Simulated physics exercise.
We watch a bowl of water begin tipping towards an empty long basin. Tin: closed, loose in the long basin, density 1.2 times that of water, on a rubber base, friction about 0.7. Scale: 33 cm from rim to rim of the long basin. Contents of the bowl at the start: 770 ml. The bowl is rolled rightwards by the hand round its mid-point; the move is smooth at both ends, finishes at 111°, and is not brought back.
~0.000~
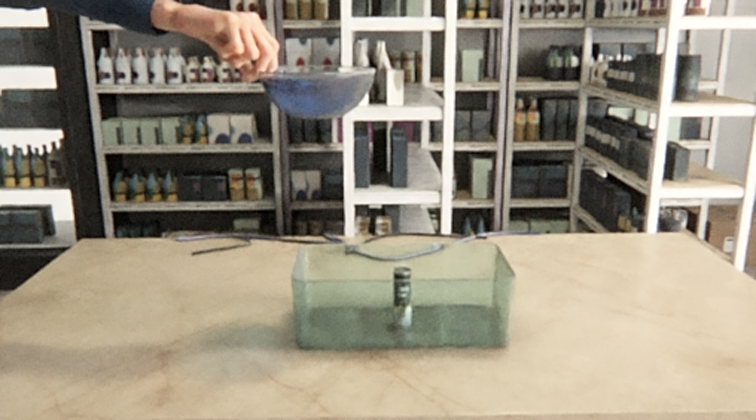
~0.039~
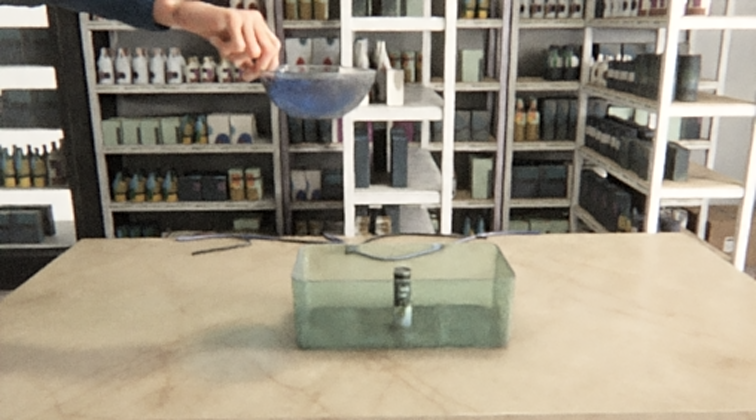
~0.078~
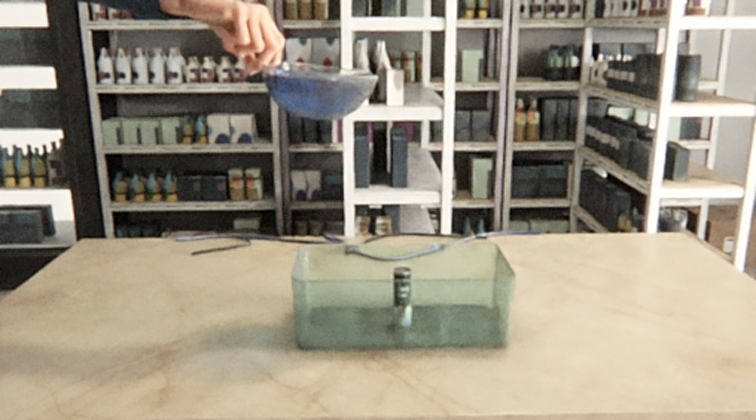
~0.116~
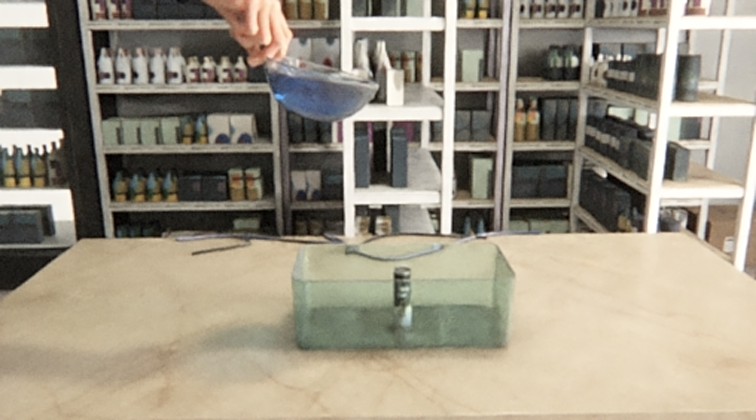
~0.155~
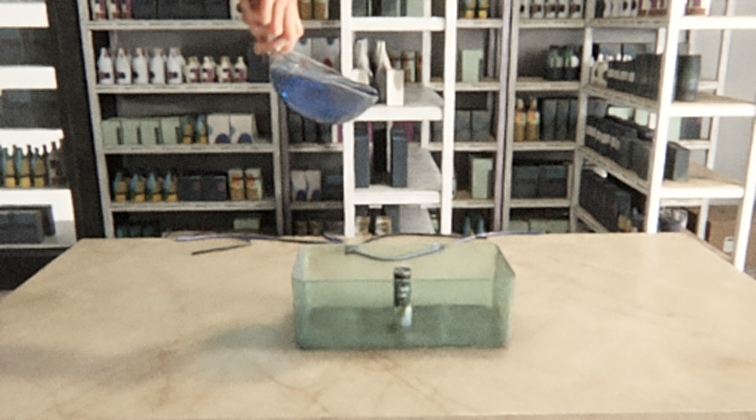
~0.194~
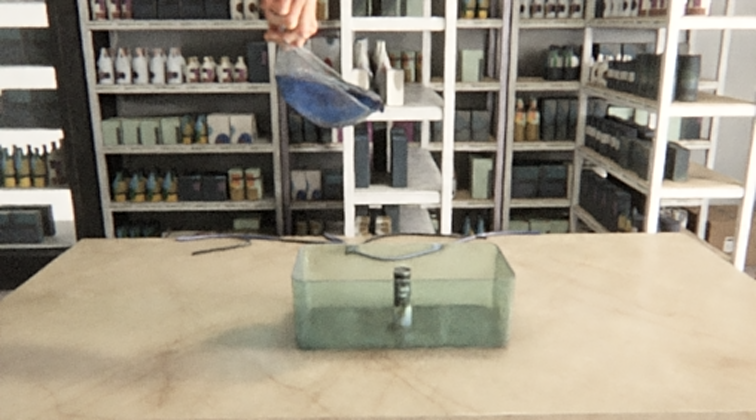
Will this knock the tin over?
No, it manages to stay erect.
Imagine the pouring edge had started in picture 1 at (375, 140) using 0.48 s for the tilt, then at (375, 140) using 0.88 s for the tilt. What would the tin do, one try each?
In the first try it comes down; in the second it remains standing.
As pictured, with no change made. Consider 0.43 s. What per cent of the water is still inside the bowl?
Around 1 percent.
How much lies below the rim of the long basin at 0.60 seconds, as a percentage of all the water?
90 per cent or thereabouts.
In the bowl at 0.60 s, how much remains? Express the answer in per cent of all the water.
0 per cent or thereabouts.
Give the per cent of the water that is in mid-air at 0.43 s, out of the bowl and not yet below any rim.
Roughly 78 percent.
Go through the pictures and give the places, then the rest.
The first picture shows tilt 0°; pouring edge (374, 71); surface from (263, 78) to (371, 77); the long basin's rim runs from (296, 263) to (506, 261); the tin's top is at (402, 272).
The second picture shows tilt 2°; pouring edge (375, 73); surface from (263, 76) to (371, 78).
The third picture shows tilt 7°; pouring edge (376, 78); surface from (266, 73) to (373, 81).
The fourth picture shows tilt 15°; pouring edge (377, 87); surface from (269, 69) to (375, 84).
The fifth picture shows tilt 26°; pouring edge (377, 98); surface from (274, 68) to (370, 88); 2 per cent is over the edge.
The sixth picture shows tilt 39°; pouring edge (374, 111); surface from (279, 71) to (362, 93); 10 per cent is over the edge.
After 0.43 s the tilt is 108° and 1 per cent is still to pour; the tin stands where it began.
After 0.60 s the tilt is 111° and 0 per cent is still to pour; the tin stands where it began.
After 0.78 s the tilt is 111° and 0 per cent is still to pour; the tin stands where it began.
After 0.98 s the tilt is 111° and 0 per cent is still to pour; the tin stands where it began.
In the end the tin stands where it began.
